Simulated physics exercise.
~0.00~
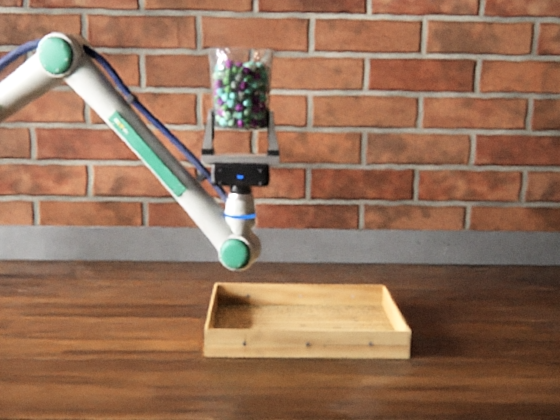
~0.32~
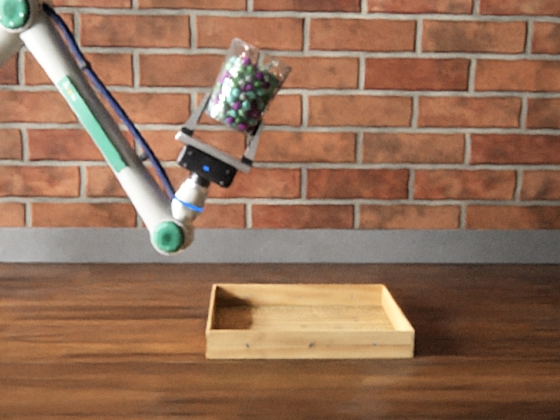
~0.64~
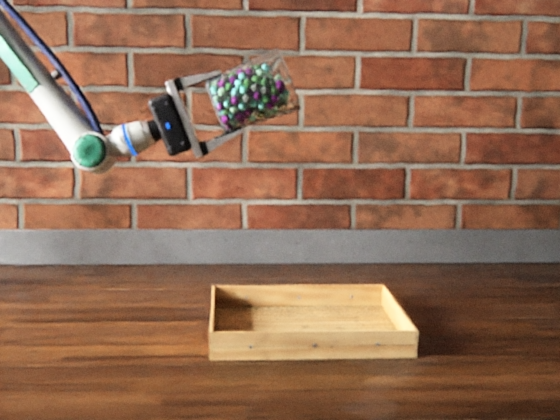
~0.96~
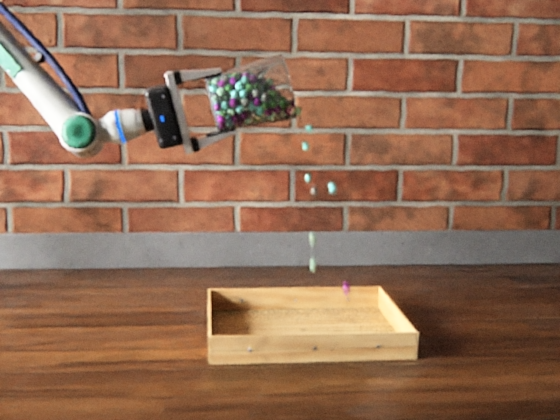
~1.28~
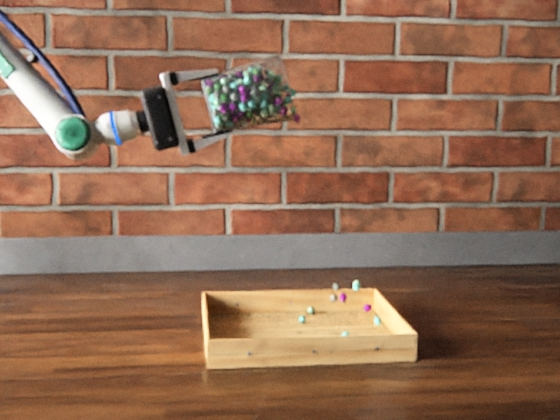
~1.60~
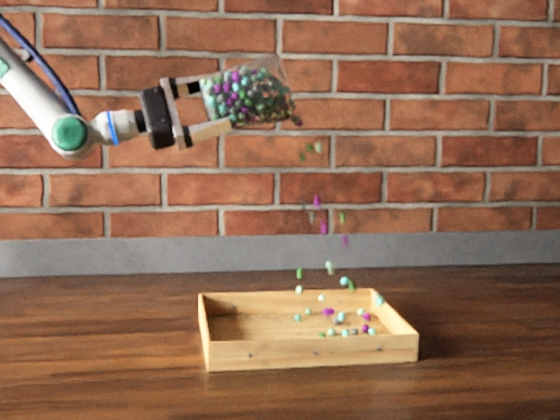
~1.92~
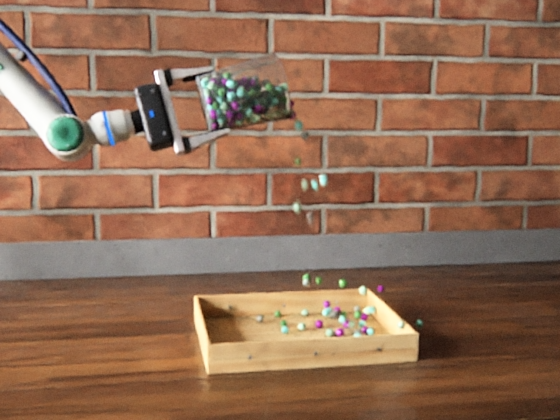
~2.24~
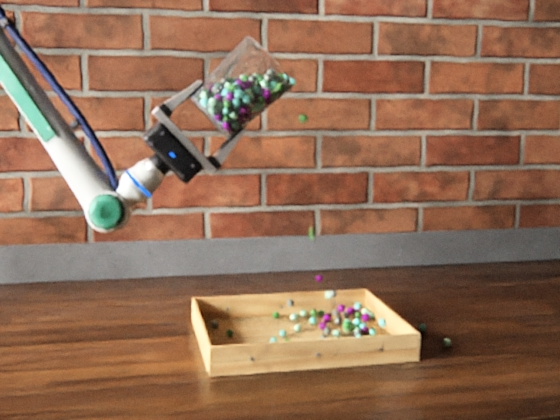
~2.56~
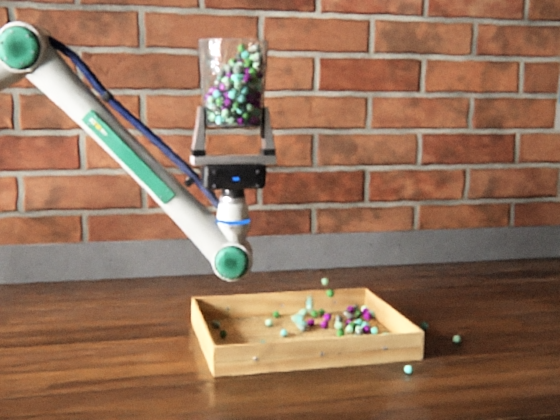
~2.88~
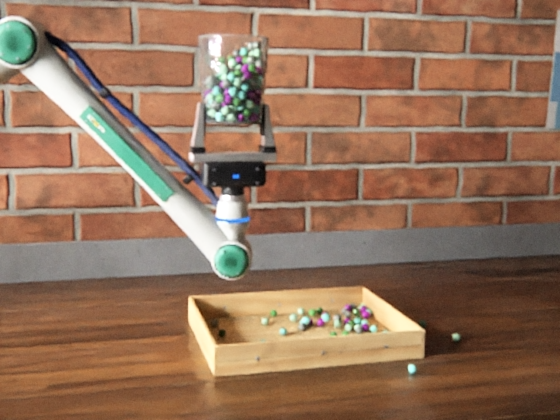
A robot arm tips a clear beaker, spills some colorful sweets into a wooden tray, then rights it.
